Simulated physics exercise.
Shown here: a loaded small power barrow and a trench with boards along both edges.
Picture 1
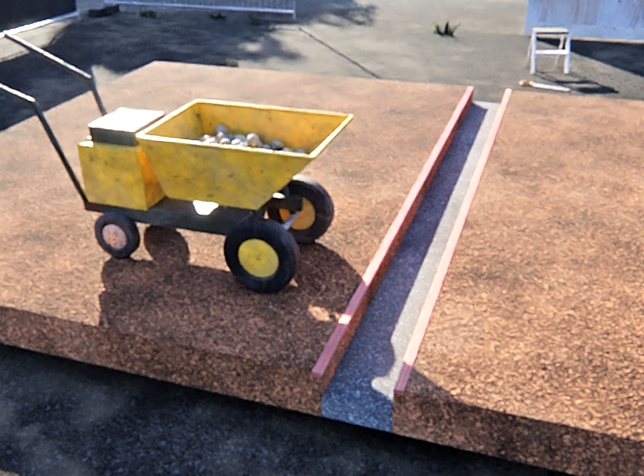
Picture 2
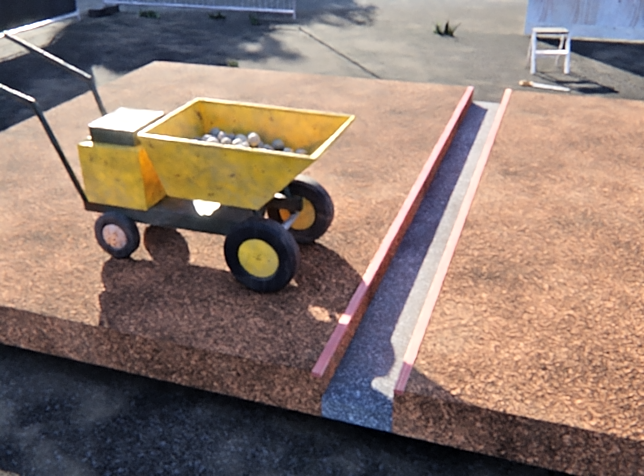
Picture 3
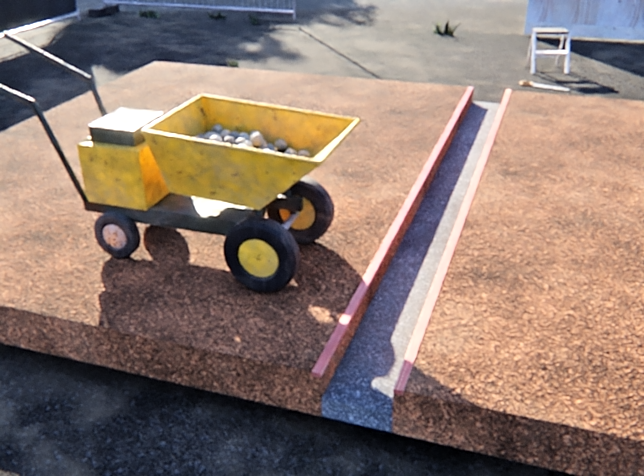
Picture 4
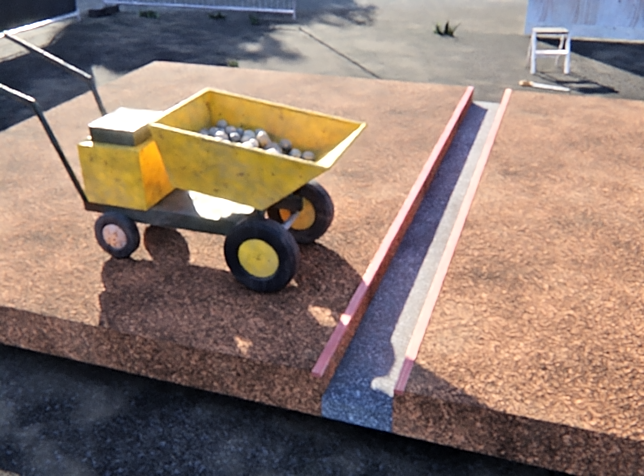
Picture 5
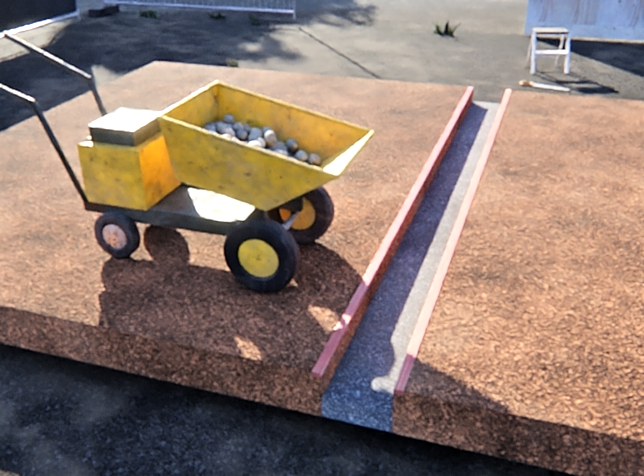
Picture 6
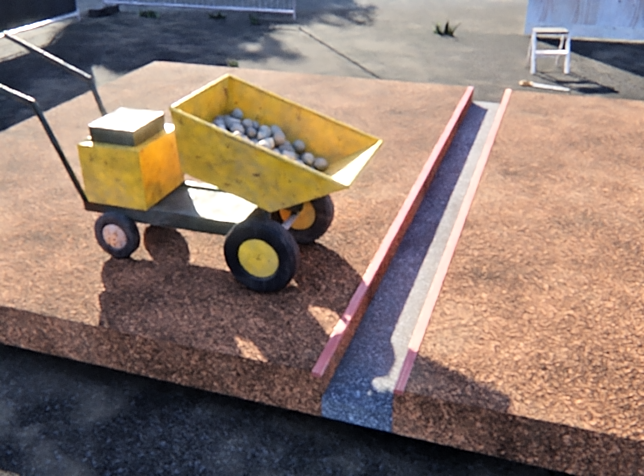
The yellow skip of a small power barrow sits level at first, loaded with river pebbles, beside a shallow trench with boards along both edges. It then tips gradually forward to the right, its back end rising and its lip lowering, while the wheels stay in place.
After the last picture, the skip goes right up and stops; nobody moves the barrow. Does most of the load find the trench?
Yes.
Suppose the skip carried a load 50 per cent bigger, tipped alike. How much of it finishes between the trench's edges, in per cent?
It would be around 50 per cent.
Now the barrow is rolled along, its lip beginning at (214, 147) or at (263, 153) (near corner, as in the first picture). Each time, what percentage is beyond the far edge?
Try 1: 0 %. Try 2: 0 %.
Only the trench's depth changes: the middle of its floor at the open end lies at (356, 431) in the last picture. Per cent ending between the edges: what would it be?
It works out to some 90 per cent.
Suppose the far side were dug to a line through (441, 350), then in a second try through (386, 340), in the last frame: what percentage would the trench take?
Respectively, 90 % and 10 %.
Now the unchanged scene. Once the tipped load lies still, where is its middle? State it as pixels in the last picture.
Close to (415, 295) in the last picture.
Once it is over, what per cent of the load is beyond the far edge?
Share: Near 15 %.
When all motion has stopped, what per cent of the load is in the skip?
All told, it is near 20 percent.
Soon after the last picture, skip tipped steeply; all in the skip.
A little later, skip tipped right over; most in the skip; about a quarter in or heaped over the trench; a stray few beyond it.
Later still, skip tipped right over; about a quarter in the skip; about two thirds in or heaped over the trench; a small part beyond it.
At rest, skip tipped right over; about a quarter in the skip; about two thirds in or heaped over the trench; a small part beyond it.
